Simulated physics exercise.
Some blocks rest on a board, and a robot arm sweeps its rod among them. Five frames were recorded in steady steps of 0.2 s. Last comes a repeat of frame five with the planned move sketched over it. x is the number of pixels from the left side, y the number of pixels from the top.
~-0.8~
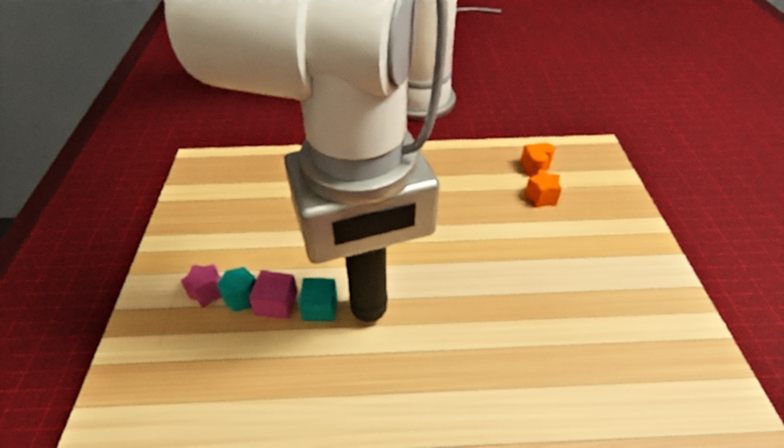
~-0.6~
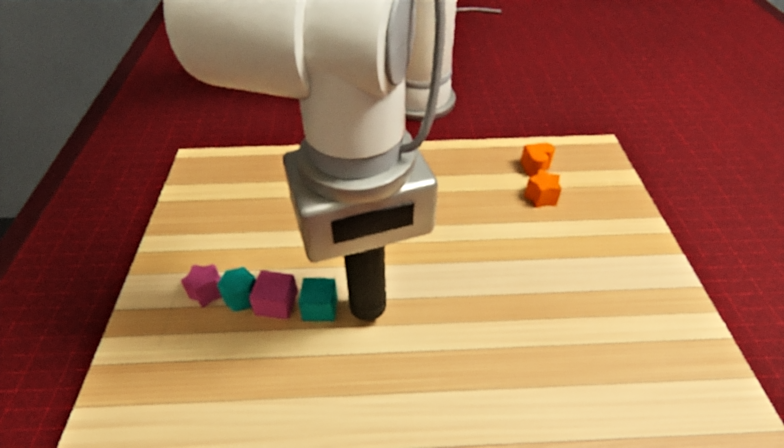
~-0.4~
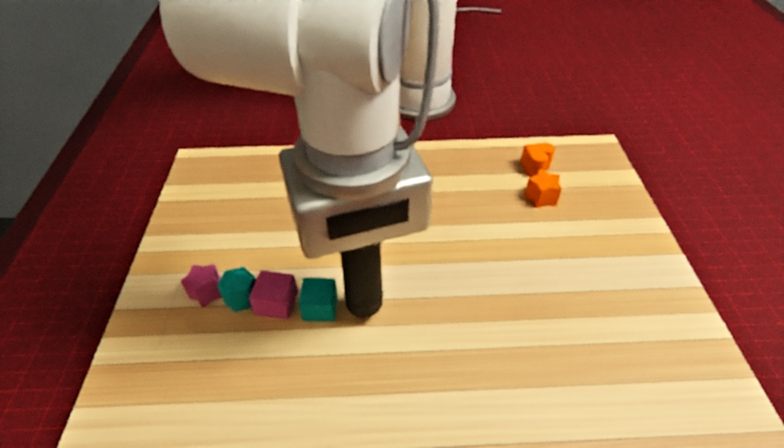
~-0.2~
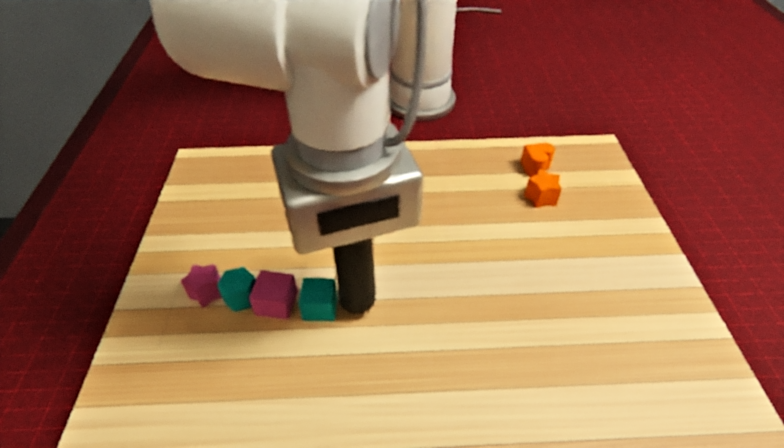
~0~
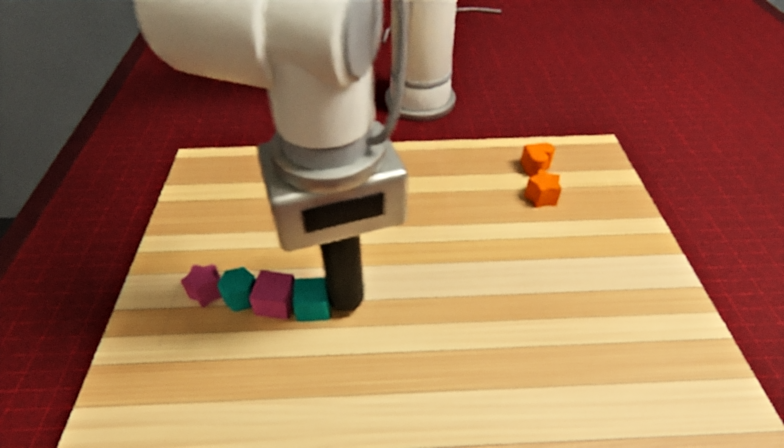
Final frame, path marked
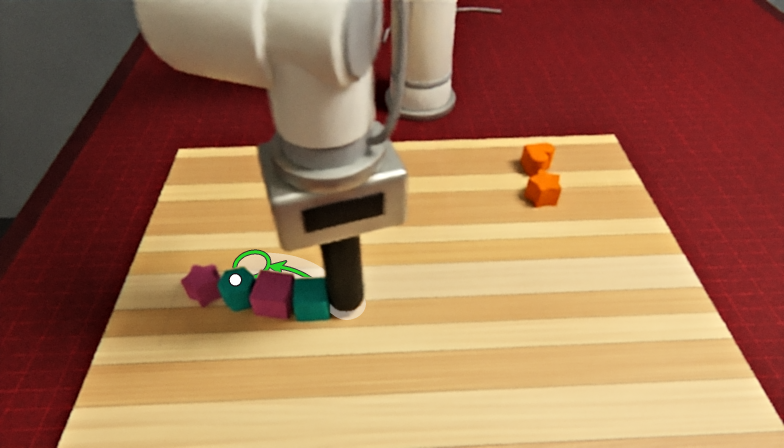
A robot arm moves its black rod left and nudges the turquoise square block slightly left.
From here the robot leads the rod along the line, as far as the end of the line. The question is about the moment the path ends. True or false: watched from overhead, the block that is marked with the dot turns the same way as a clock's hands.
That statement is not accurate.
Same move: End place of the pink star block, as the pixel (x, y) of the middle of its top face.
If I read the scene right, the answer is (170, 278).
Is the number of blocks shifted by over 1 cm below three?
No, I don't think so.
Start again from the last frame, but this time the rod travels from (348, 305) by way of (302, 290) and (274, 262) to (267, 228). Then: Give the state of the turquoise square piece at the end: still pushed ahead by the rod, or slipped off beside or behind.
I think it loses its spot in front.
Drawn move, from (348, 305) by way of (319, 284) and (288, 269) to (252, 265); the dot is on the turquoise hexagonal block.
On the path given first. One third of the way, rod at (317, 277); pink star block at (184, 278), turned 45° clockwise; turquoise hexagonal block at (211, 286), turned 30° anticlockwise; pink square piece at (246, 280), turned 25° anticlockwise; turquoise square piece at (281, 275), turned 15° anticlockwise.
Two thirds of the way, rod at (286, 261); pink star block at (175, 278), turned 65° clockwise; turquoise hexagonal block at (187, 299), turned 55° anticlockwise; pink square piece at (220, 282), turned 50° anticlockwise; turquoise square piece at (253, 267), turned 35° anticlockwise.
At the end, rod at (250, 257); pink star block at (170, 278), turned 75° clockwise; turquoise hexagonal block at (168, 317), turned 75° anticlockwise; pink square piece at (197, 292), turned 70° anticlockwise; turquoise square piece at (225, 270), turned 55° anticlockwise.
